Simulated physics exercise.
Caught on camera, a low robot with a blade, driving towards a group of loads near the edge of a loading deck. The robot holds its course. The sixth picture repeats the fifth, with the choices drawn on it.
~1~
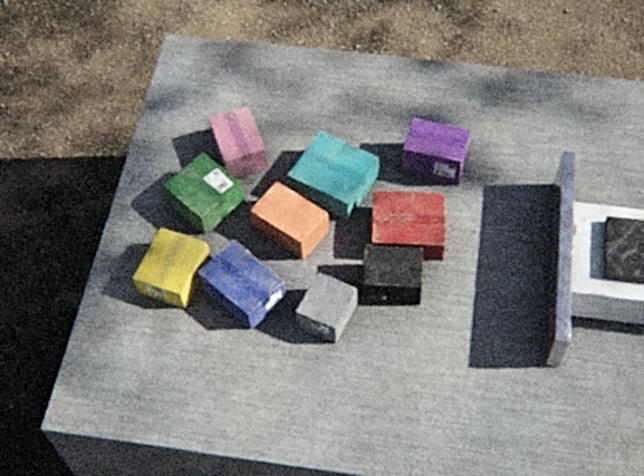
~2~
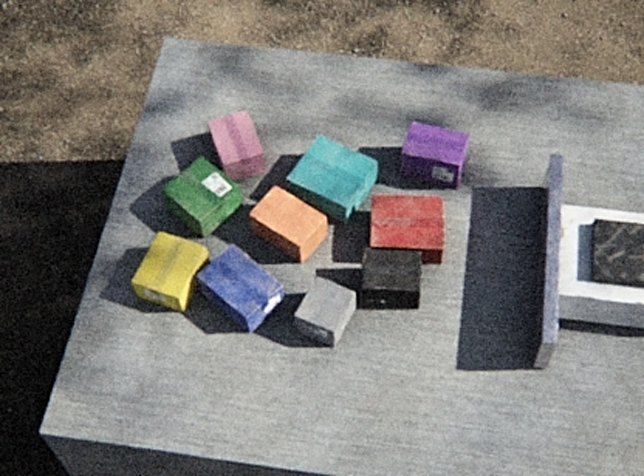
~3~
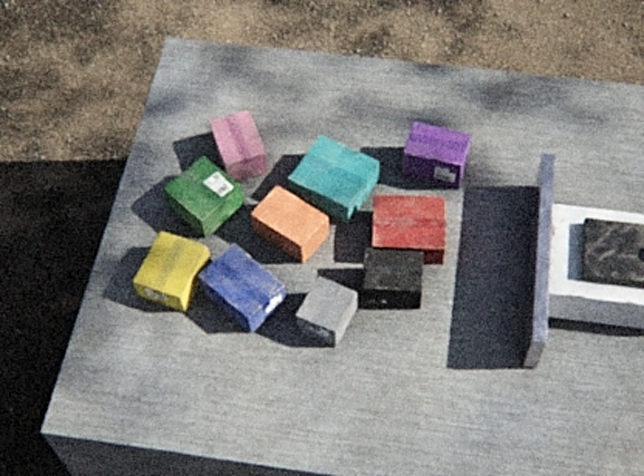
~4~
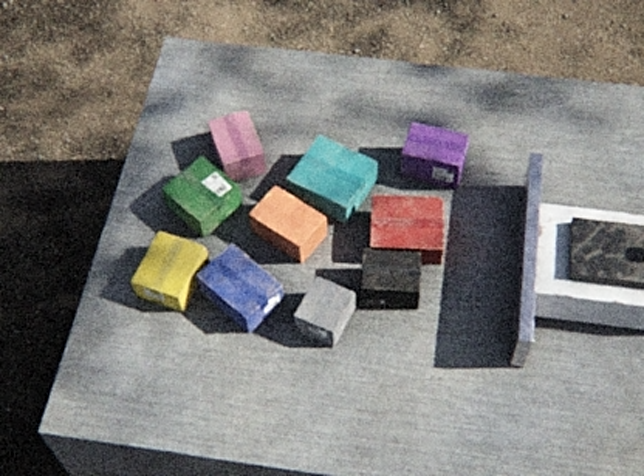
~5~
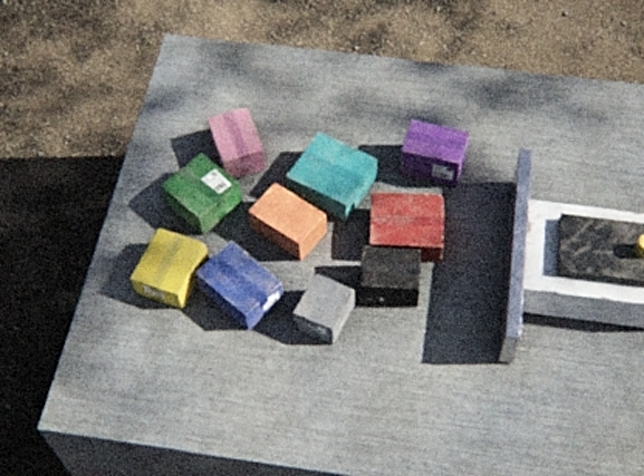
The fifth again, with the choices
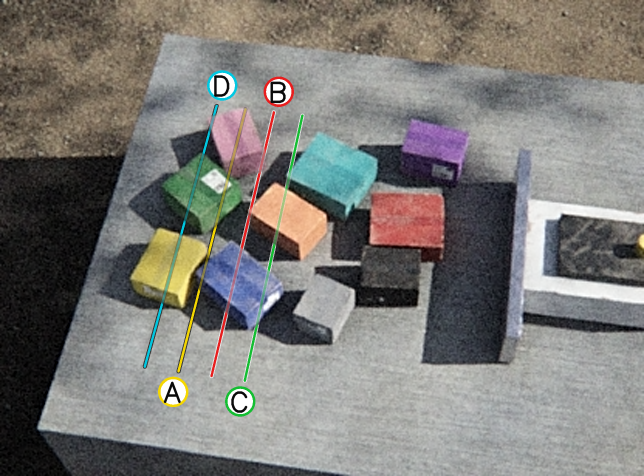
A low robot with an upright blade moves slowly left toward colourful boxes on a grey deck.
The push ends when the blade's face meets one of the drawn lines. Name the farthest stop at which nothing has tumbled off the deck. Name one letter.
Nothing falls up to C.
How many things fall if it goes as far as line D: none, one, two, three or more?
By then, three or more.
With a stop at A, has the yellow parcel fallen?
Yes.
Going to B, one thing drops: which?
The green parcel.
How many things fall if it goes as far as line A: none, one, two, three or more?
Two.
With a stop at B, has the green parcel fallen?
By then, yes.
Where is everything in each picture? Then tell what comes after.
Orange crate (290, 220); red parcel (409, 225); grey box (327, 308), in the first picture.
Robot (635, 253); yellow parcel (172, 272), in the second picture.
Robot (626, 252); turquoise parcel (335, 179), in the third picture.
Robot (612, 251); green parcel (203, 196), in the fourth picture.
Robot (600, 248); blue box (240, 285); orange crate (288, 221); red parcel (407, 227), in the fifth picture.
On the copy, A at (215, 230); B at (245, 234); C at (276, 238); D at (184, 226).
On C. First, robot (510, 237); purple parcel (408, 146); red parcel (389, 222).
Then, robot (420, 226); green parcel (181, 188); pink box (219, 128).
Finally, robot (355, 218); green parcel (129, 171); yellow parcel (125, 258); nothing has fallen.
By contrast, A drops the yellow parcel and green parcel; B drops the green parcel; D drops the yellow parcel, pink box, green parcel and orange crate.
